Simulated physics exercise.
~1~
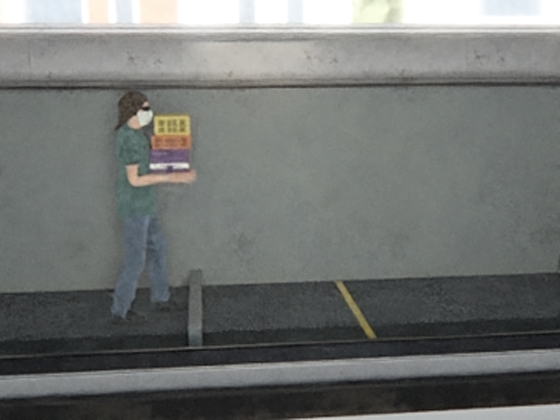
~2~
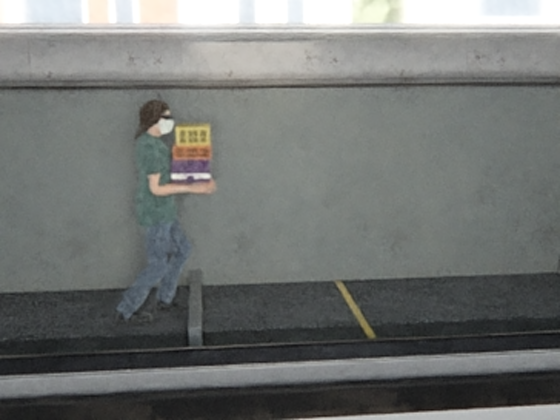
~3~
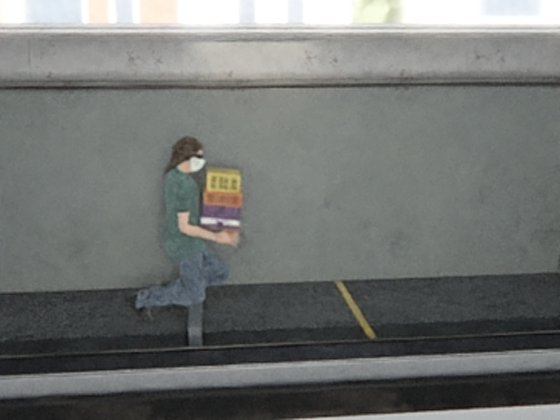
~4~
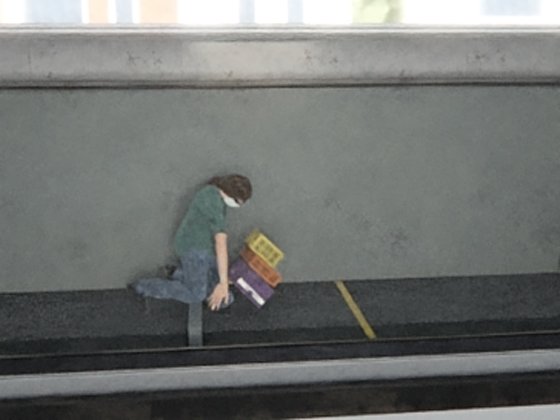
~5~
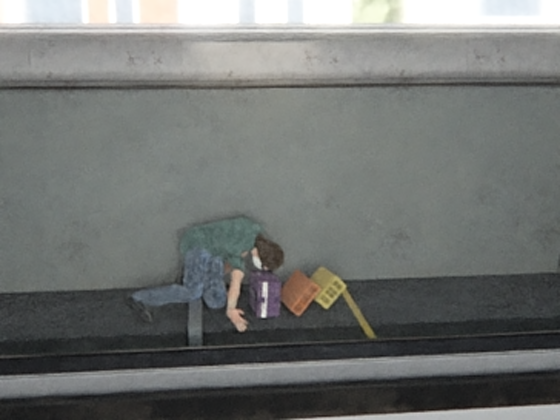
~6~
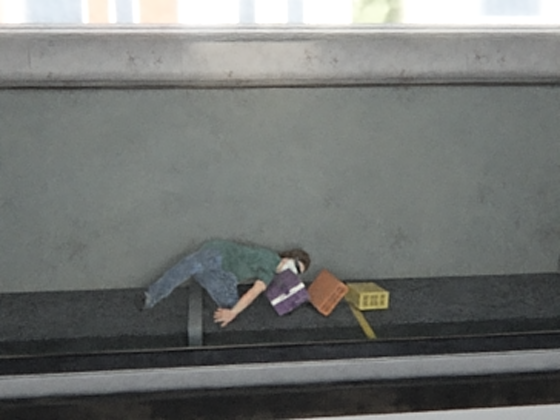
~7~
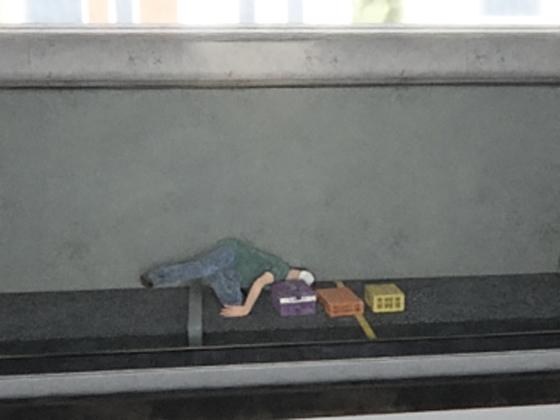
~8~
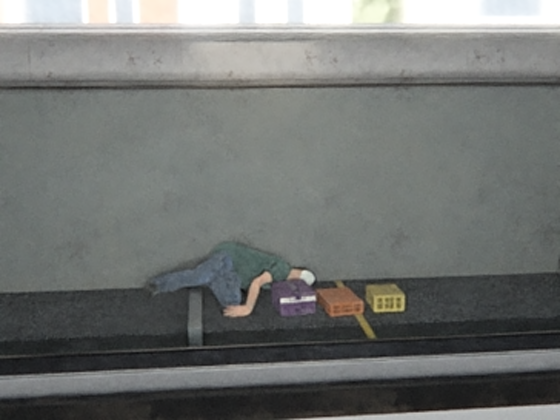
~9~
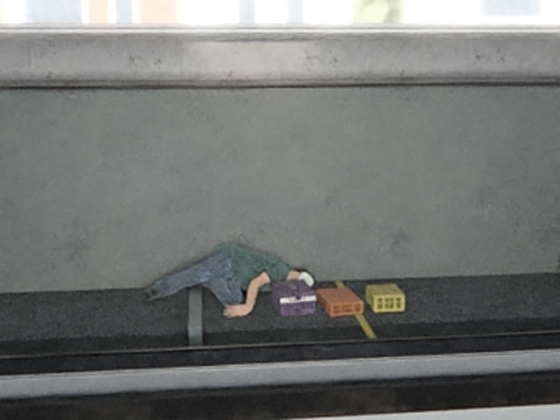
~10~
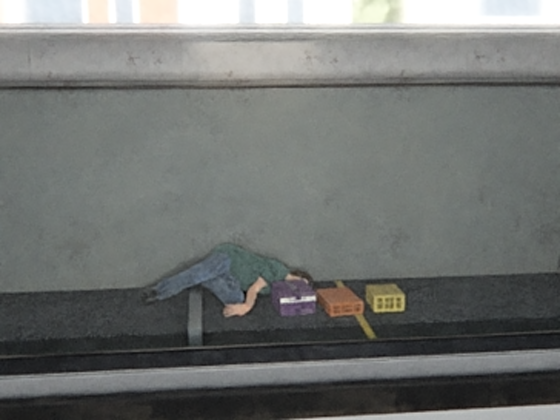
At the start, a person in a green shirt, jeans and a white mask moves right toward a low rail, arms wrapped around a stack of yellow, orange and purple boxes. At the rail the knees buckle and the body sinks, then pitches forward over it. The stack tips to the right and comes apart, the boxes turning over as they drop to the dark floor. The person slumps down behind them, head low beside the purple box. In the end everything lies still, with the yellow box across the yellow line and the purple and orange boxes short of it.
